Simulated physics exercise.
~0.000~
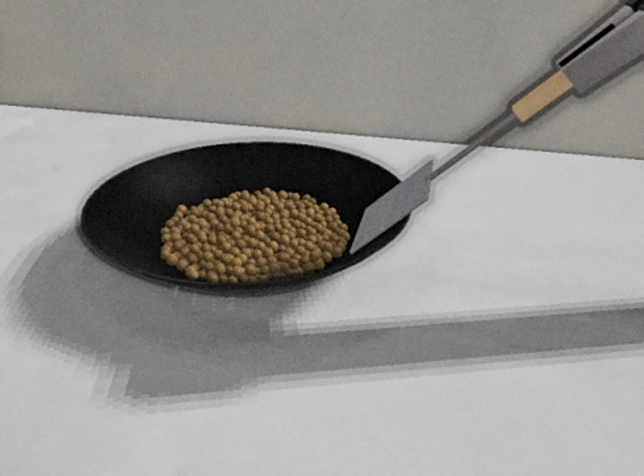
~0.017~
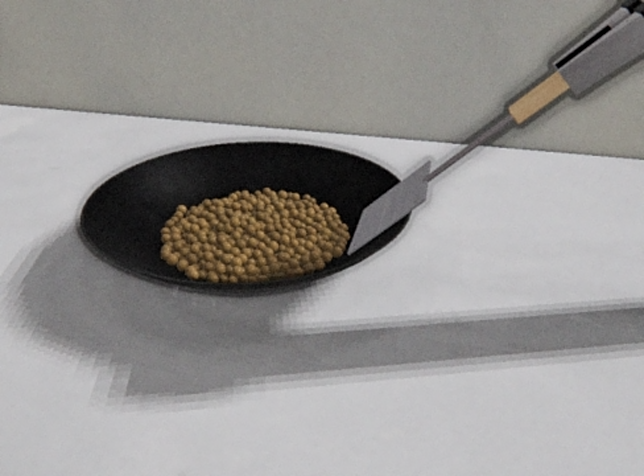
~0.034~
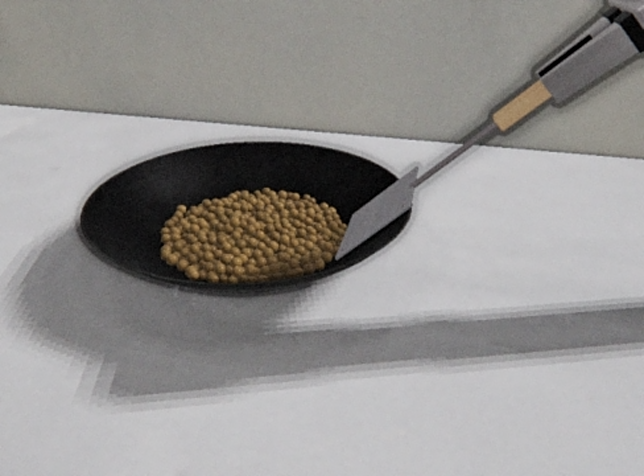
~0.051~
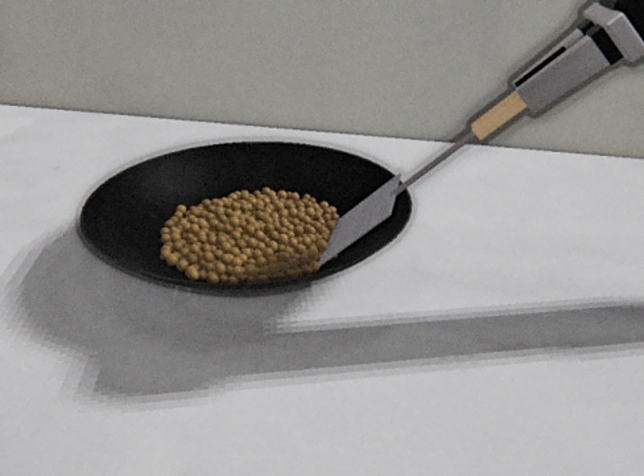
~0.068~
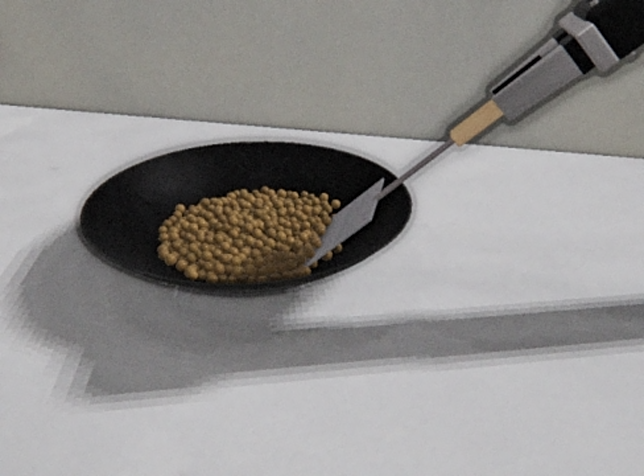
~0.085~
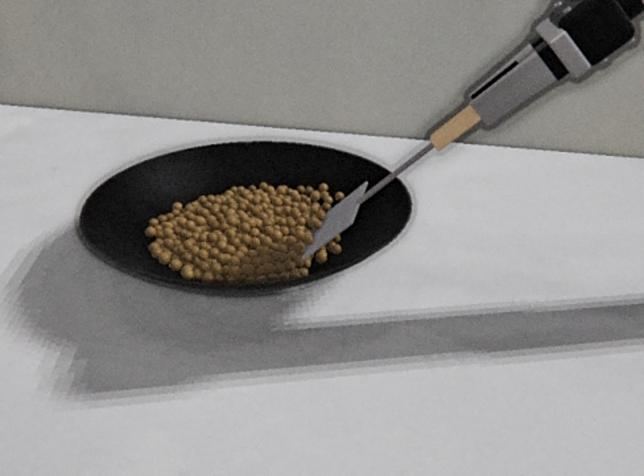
To begin with, a gripper holds a grey paddle at the right side of a black wok containing a heap of small brown beads. The paddle then moves left and slightly down into the heap's right edge, pushing some beads leftward while a few sit around the blade's right side.
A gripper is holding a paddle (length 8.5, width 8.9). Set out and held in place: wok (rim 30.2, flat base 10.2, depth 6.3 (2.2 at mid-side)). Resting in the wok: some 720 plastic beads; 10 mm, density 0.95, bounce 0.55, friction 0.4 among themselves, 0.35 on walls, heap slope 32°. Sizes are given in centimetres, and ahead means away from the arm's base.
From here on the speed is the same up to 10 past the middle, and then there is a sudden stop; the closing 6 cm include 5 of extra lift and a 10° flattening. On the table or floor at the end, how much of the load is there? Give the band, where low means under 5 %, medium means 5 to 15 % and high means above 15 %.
Band: High.
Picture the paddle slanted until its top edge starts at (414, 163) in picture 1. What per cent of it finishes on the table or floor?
35 percent or thereabouts.
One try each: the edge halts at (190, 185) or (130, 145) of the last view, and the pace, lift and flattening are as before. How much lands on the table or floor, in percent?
First try roughly 10 percent, second roughly 40 percent.
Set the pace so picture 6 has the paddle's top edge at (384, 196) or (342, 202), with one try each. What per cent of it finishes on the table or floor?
About 20 and 40 per cent.
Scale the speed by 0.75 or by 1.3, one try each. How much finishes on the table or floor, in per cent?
I'd expect close to 20 and then close to 35 percent.
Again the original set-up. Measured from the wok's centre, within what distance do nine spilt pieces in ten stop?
Radial distance: Approx. 75 cm.
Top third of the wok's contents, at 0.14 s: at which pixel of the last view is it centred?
Centre estimated at around (217, 213).
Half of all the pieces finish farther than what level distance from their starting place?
I'd guess close to 6 centimetres.
By 0.14 s, sloping 45°, highest piece 6 above the table; 721 in the wok.
By 0.19 s, sloping 42°, highest piece 7 above the table; 721 in the wok.
By 0.42 s, sloping 35°, highest piece 14 above the table; 520 in the wok, 85 on the table or floor, 116 on the blade or in flight.
By 1.47 s, sloping 35°, highest piece 6 above the table; 519 in the wok, 202 on the table or floor.
Final count, 519 in the wok, 202 on the table or floor. That is 28 % on the table or floor.
